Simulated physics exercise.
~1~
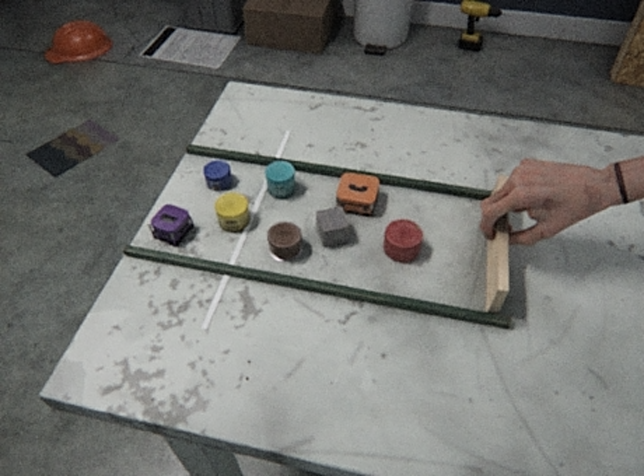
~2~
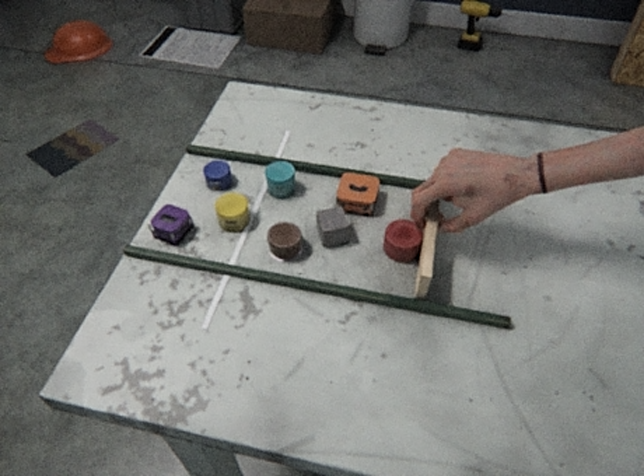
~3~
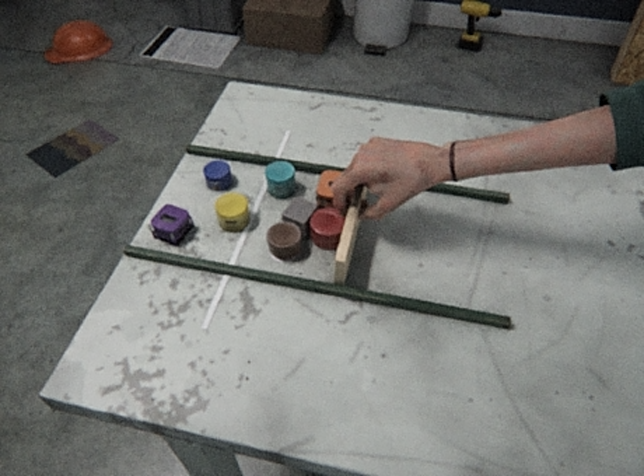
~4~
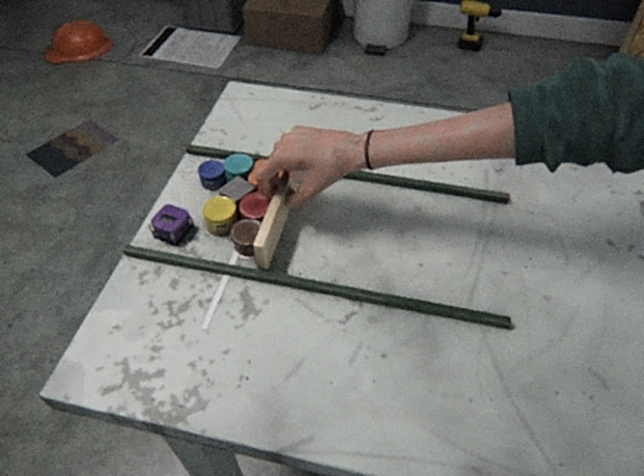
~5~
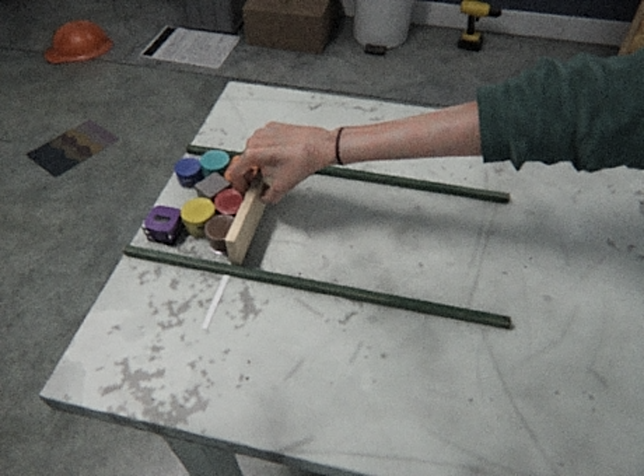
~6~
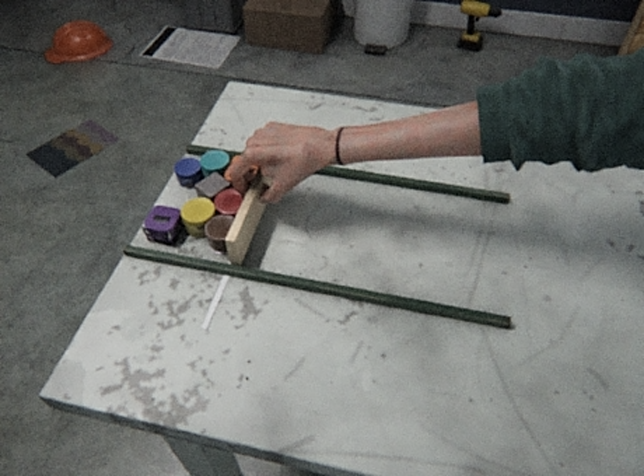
On a worn, pale tabletop in a concrete-floored room, eight small coloured objects sit scattered between two dark green rails. A hand holds a wooden board upright at the right and slides it left until it nears the red lid. The board pushes on, carrying the red lid, grey block and orange case toward the others. The brown, turquoise, yellow and blue pieces are then swept along too, bunching together beyond the white tape line. After a last short push, the board stops with the purple case beside the cluster, and everything remains on the table.
